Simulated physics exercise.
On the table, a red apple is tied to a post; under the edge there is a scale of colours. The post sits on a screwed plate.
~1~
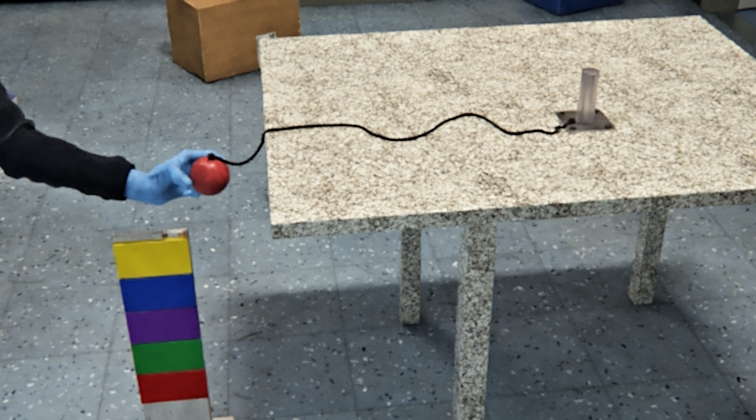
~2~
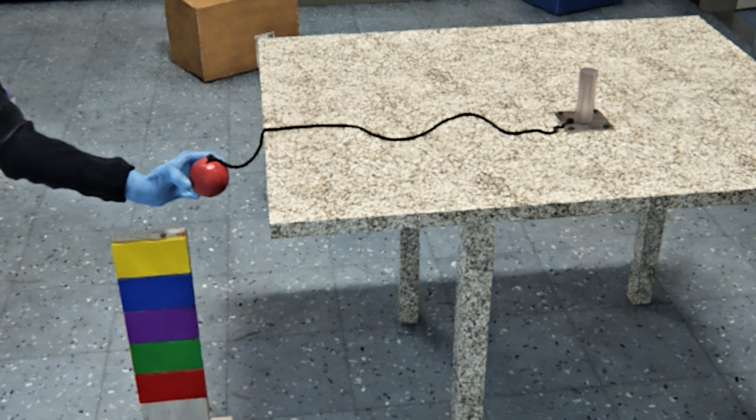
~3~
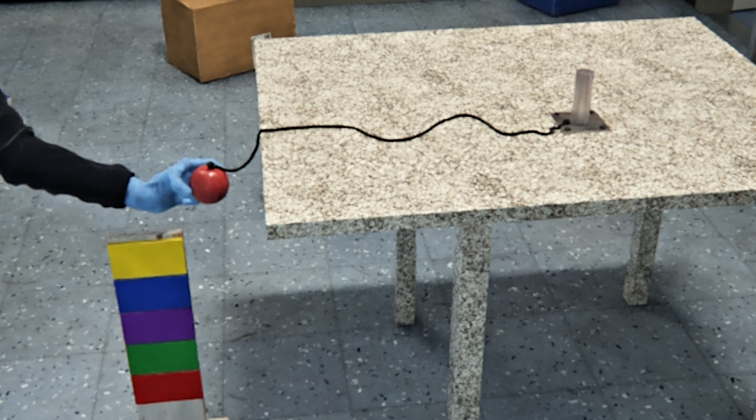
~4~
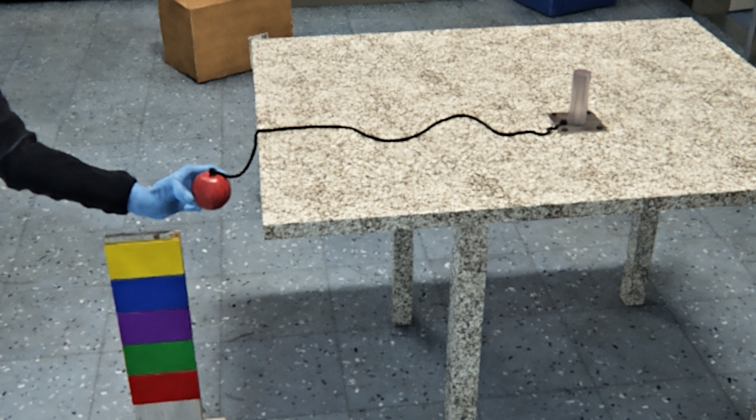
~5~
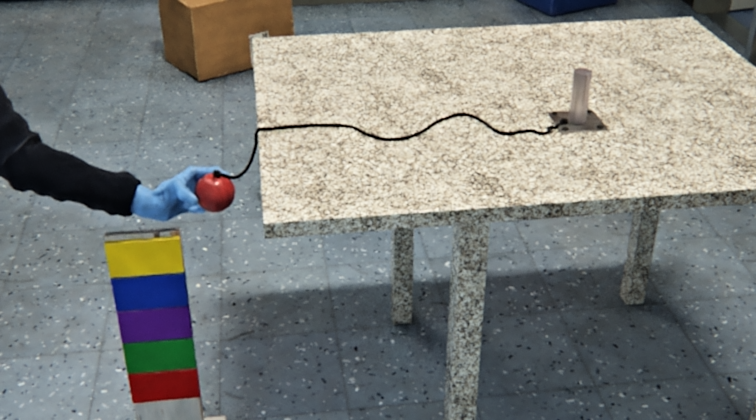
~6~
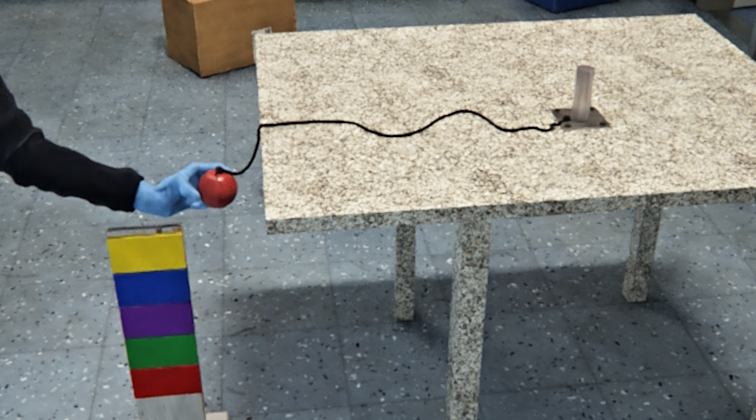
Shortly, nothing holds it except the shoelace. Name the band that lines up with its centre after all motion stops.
Blue.
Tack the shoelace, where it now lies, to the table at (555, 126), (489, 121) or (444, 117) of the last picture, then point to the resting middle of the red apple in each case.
Near (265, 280), then (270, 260), then (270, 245).
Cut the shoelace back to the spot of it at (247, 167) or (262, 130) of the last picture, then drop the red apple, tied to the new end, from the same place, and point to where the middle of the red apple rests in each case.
In turn, around (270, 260) and around (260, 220).
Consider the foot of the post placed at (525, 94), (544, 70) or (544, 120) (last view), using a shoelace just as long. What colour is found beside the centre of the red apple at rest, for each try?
Readings, in order: Purple - blue - purple.
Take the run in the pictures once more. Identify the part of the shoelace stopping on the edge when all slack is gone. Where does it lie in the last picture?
It's the bit near (339, 122).
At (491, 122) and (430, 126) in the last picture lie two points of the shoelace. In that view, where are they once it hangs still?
In that view they reach (462, 124) and (372, 129).
Soon after, apple near (299, 280); level with blue.
After that, apple near (250, 290); level with blue.
In the end, apple near (266, 290); level with blue. Its middle rests at the blue band.
